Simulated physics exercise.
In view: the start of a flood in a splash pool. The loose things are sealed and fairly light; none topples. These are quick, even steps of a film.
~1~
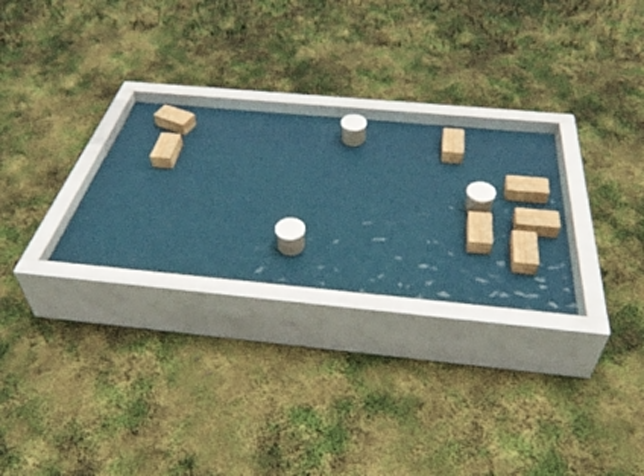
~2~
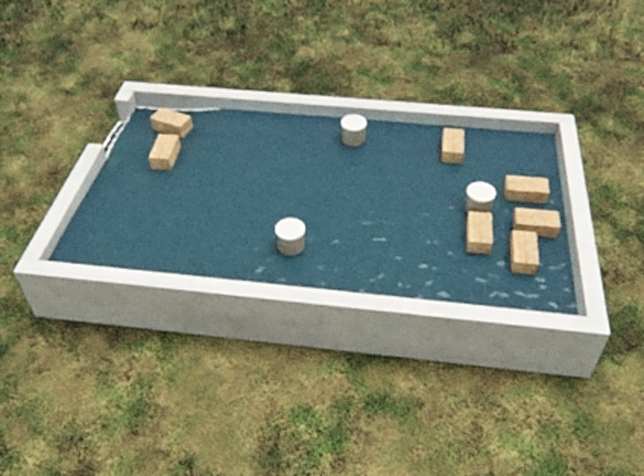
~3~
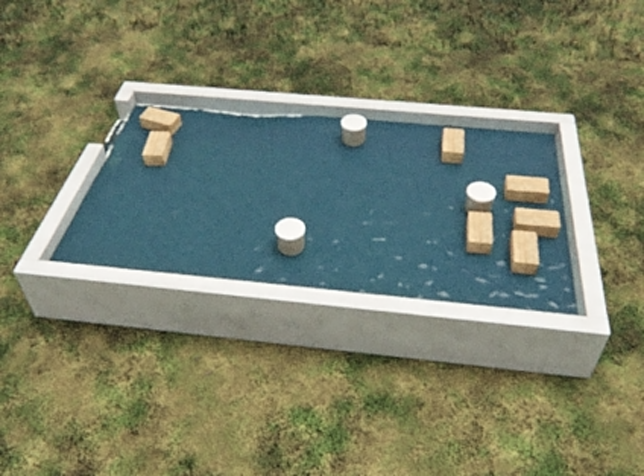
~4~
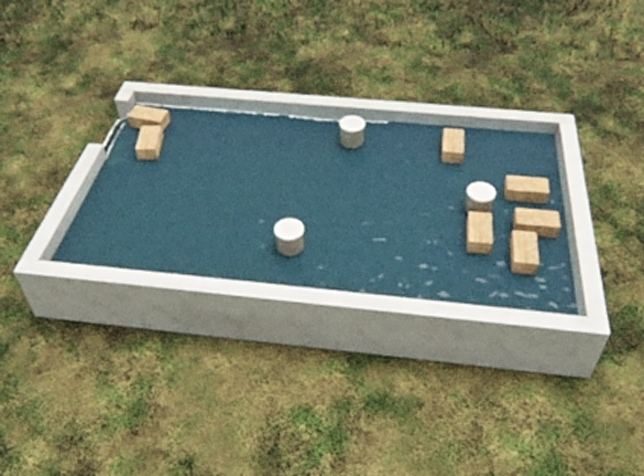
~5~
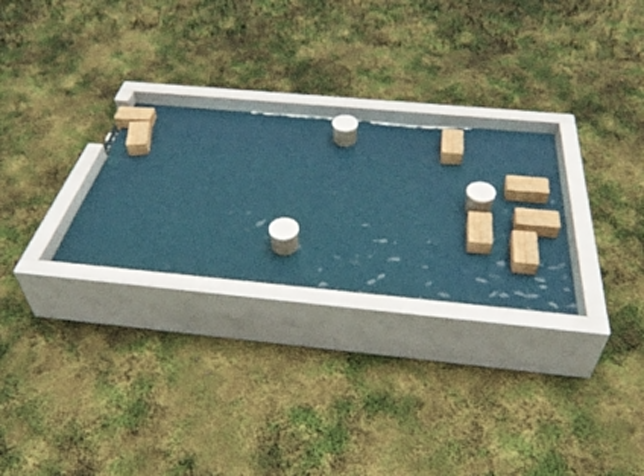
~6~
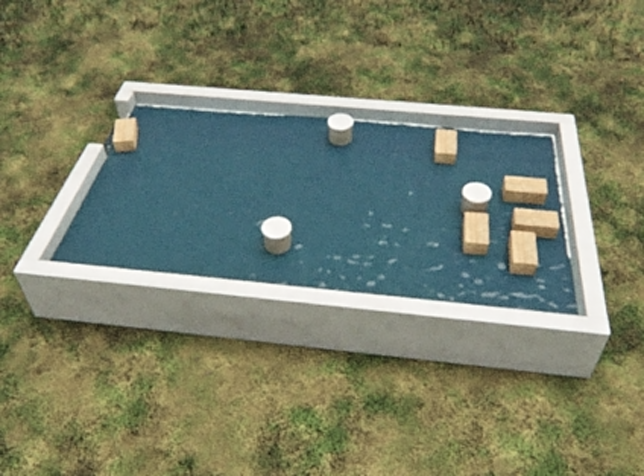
In the video, blocks and white cylinders float in a rectangular pool as a gap opens in the left wall; two blocks at the upper left drift toward it, one leaves view, and the cylinders shift slightly left.
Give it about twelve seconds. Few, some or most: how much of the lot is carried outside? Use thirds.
That comes to less than a third.
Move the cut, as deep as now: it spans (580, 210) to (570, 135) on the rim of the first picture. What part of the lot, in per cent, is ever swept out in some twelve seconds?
About 70 per cent.
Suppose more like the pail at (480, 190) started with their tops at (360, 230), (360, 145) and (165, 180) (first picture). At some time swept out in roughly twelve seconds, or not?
As listed: Stays, no, out.
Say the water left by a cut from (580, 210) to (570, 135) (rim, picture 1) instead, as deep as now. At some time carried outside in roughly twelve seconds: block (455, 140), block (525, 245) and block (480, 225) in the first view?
One after the other: Gone, out, carried outside.
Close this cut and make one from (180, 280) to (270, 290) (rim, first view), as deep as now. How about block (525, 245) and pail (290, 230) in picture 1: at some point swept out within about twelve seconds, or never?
As listed: Still in, through.
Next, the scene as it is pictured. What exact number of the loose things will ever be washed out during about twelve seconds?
It comes to 2.
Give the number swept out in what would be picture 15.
That makes 2.
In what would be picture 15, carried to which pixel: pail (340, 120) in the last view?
Close to (313, 123).
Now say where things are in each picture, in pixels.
The first frame shows a block at (166, 145), afloat; a pail at (354, 122) floats; 0 of 10 have shifted.
The second frame shows a block at (164, 146), afloat; a pail at (354, 122) floats; 0 of 10 have shifted.
The third frame shows a block at (156, 143) floats, close to its start; a pail at (354, 122) floats; 2 of 10 have shifted.
The fourth frame shows a block at (148, 137) floats, close to its start; a pail at (352, 123), afloat; 2 of 10 have shifted.
The fifth frame shows a block at (138, 133), afloat, a stride from its start; a pail at (345, 123), afloat, close to its start; 4 of 10 have shifted.
The sixth frame shows a block at (124, 130) floats, a stride from its start; a pail at (340, 122), afloat, close to its start; 5 of 10 have shifted.
A moment on, 2 of 10 are out; 8 afloat.
Next, 2 of 10 are out; 8 afloat.
Later, 2 of 10 are out; 8 afloat.
In the end, 2 of 10 are out; 8 afloat.
